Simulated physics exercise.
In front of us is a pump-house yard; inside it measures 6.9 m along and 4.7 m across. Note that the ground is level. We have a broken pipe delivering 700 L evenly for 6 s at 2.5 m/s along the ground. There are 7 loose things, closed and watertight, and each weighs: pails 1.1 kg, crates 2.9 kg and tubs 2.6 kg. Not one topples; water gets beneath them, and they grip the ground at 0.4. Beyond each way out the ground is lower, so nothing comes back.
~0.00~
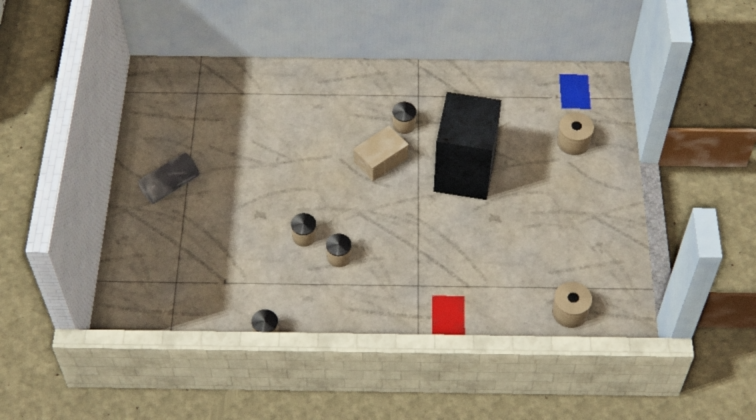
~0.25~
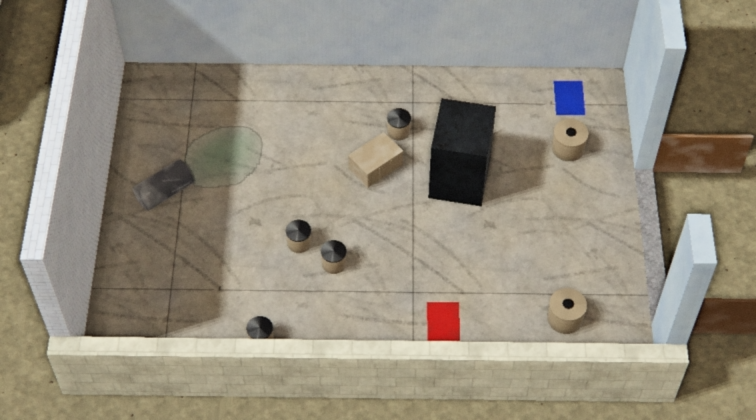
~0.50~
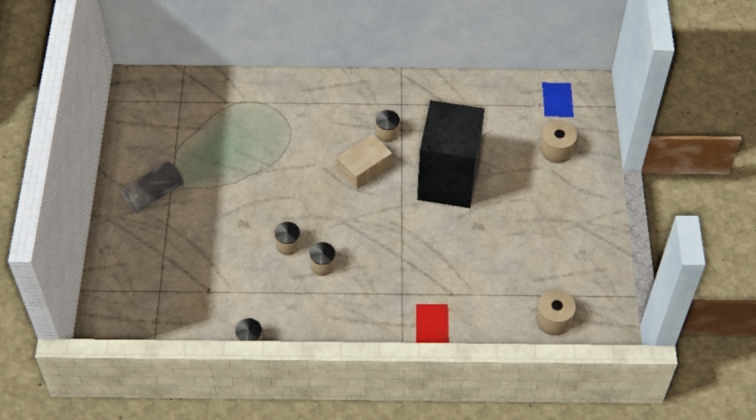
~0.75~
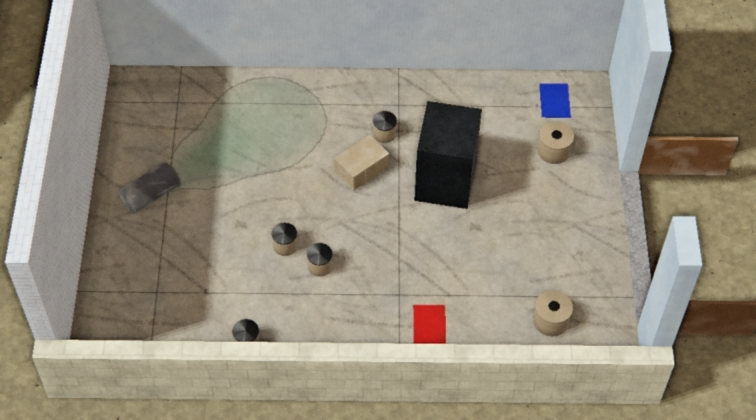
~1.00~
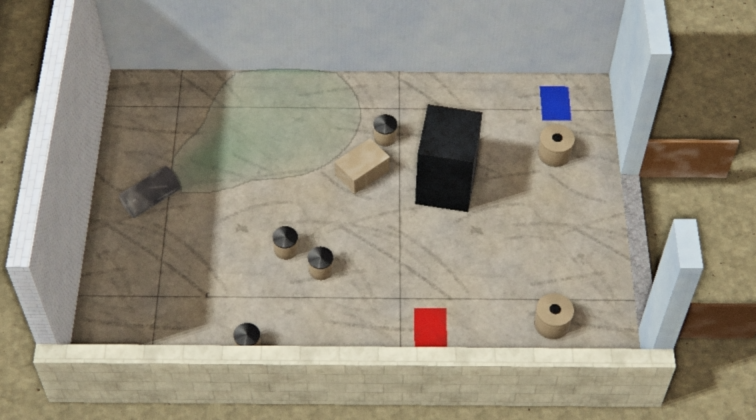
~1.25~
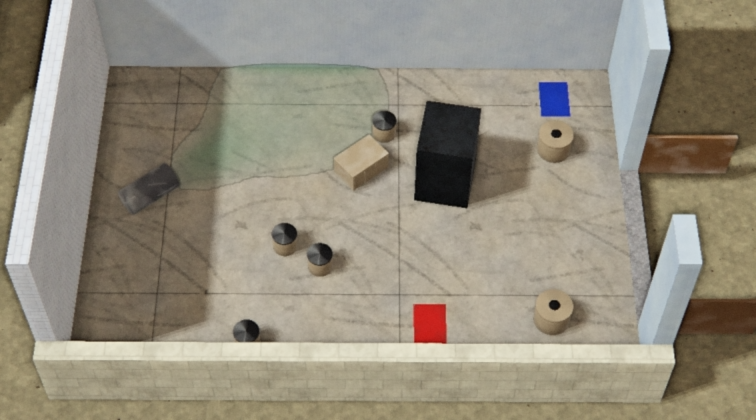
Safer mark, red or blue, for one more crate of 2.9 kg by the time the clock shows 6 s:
Mark red.
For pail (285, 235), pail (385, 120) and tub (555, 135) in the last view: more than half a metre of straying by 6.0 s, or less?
Going one by one: Within it, beyond it, beyond it.
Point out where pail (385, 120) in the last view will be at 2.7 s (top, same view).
Roughly at (461, 123).
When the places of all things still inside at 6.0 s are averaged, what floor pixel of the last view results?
Mean floor pixel: About (423, 268).
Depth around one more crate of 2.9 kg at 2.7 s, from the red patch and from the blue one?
About 0 cm and 1 cm.
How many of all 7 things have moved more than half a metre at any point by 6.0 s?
It works out to 2.
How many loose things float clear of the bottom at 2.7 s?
Count: 0.
After 1.8 s on red it would be 0 cm off in 0 cm of water; on blue it would be 0 cm off in 0 cm of water.
After 2.7 s on red it would be 0 cm off in 0 cm of water; on blue it would be 0 cm off in 1 cm of water.
After 4.2 s on red it would be 0 cm off in 0 cm of water; on blue it would be 79 cm off in 8 cm of water.
After 6.0 s on red it would be 0 cm off in 0 cm of water; on blue it would be 251 cm off in 2 cm of water.
